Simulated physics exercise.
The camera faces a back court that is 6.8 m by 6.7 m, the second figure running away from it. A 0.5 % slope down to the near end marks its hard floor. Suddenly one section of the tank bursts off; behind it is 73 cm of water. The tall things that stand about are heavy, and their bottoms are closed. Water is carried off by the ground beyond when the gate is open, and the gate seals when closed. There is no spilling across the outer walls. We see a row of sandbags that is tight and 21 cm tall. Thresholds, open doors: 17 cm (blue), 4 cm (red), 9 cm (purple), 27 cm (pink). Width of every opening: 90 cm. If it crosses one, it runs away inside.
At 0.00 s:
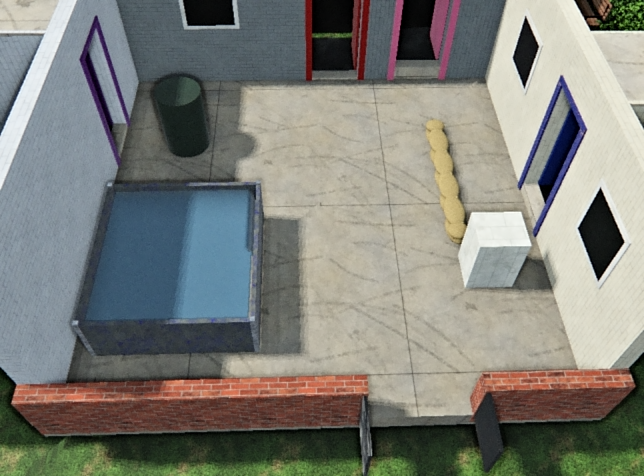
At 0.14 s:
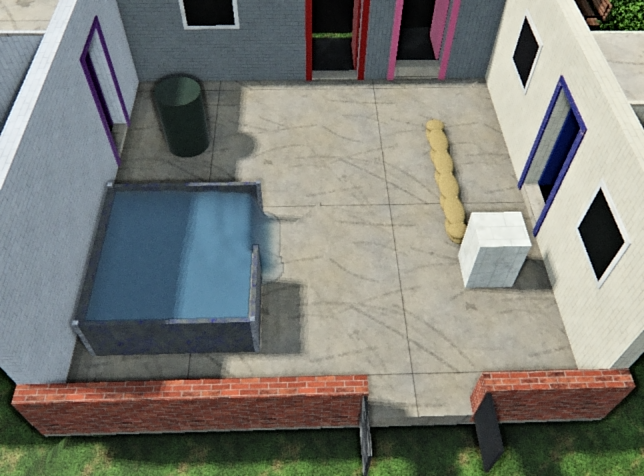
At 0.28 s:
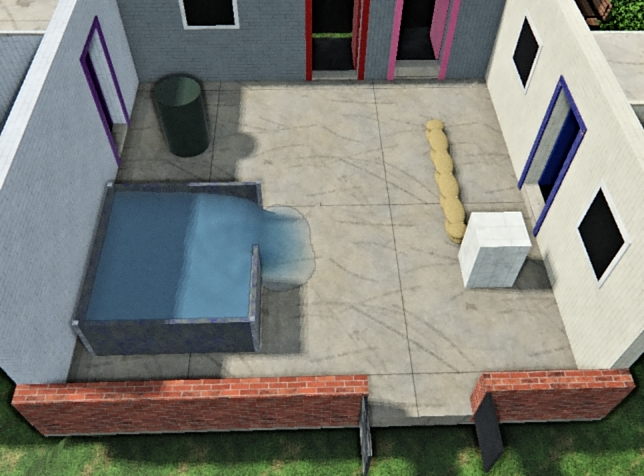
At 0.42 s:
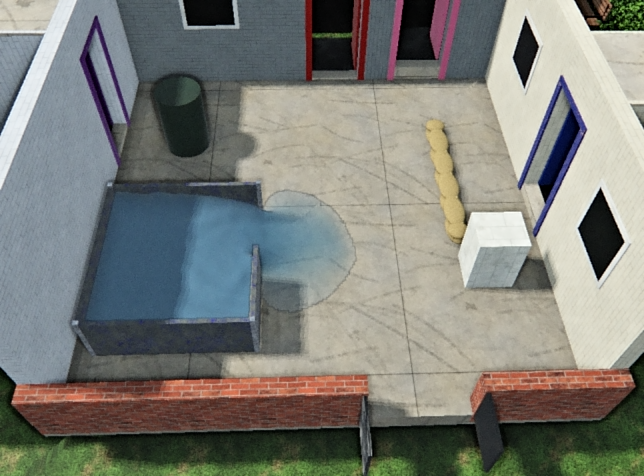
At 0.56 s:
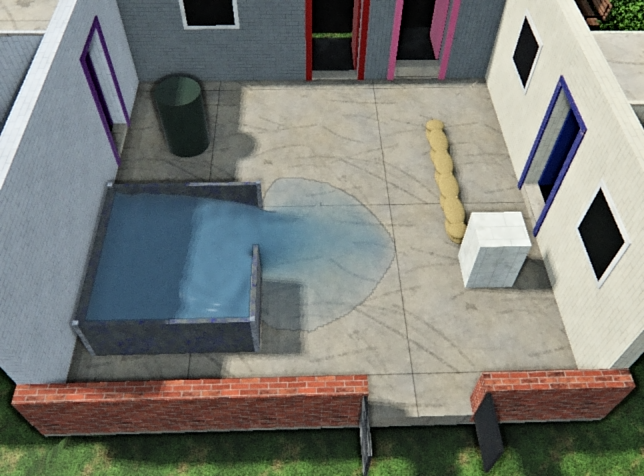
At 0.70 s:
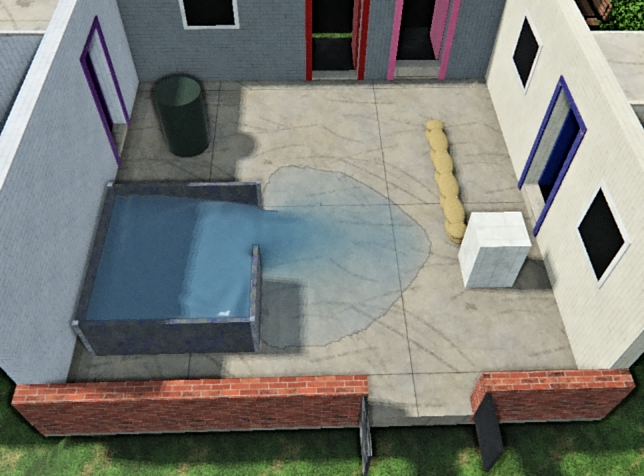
In a walled concrete yard with a green barrel and a white block, part of a tank's right side opened, and blue water poured through the gap and spread rightward across the floor in a widening, shallow sheet.
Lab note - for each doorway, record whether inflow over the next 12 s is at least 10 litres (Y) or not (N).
Record: Blue door N; red door Y; purple door N; pink door N.
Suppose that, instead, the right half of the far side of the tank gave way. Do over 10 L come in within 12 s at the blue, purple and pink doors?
Blue short, purple beyond, pink short.
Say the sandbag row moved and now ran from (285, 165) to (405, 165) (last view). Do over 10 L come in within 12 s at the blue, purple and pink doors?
So blue comes out too high, purple comes out low enough and pink comes out low enough.
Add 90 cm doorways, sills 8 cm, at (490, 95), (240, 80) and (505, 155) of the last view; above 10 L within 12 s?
More, less, more.
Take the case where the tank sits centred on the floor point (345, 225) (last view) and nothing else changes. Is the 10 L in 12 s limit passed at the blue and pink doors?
Checking the limit: The blue door is beyond it and the pink door is within it.
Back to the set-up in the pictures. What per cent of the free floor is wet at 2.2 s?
Close to 50 in a hundred parts are wet.
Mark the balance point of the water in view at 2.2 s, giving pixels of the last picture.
Centre: Roughly (275, 253) px.
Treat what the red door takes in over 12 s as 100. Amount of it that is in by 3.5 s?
Around 0 percent.
After 1.4 s water covers 30 % of the floor and is deepest (38 cm) near (275, 237); blue door not reached, red door not reached, purple door not reached, pink door not reached.
After 2.2 s water covers 50 % of the floor and is deepest (34 cm) near (443, 225); blue door 12 cm at the sill, 0 L in, red door not reached, purple door not reached, pink door 4 cm at the sill, 0 L in.
After 3.5 s water covers 55 % of the floor and is deepest (24 cm) near (492, 396); blue door 10 cm at the sill, 0 L in, red door 9 cm at the sill, 3 L in, purple door not reached, pink door 20 cm at the sill, 0 L in.
After 7.0 s water covers 80 % of the floor and is deepest (18 cm) near (472, 252); blue door 14 cm at the sill, 0 L in, red door 10 cm at the sill, 83 L in, purple door 5 cm at the sill, 0 L in, pink door 11 cm at the sill, 0 L in.
After 12.0 s water covers 95 % of the floor and is deepest (10 cm) near (483, 252); blue door 9 cm at the sill, 1 L in, red door 6 cm at the sill, 126 L in, purple door 7 cm at the sill, 0 L in, pink door 8 cm at the sill, 0 L in.
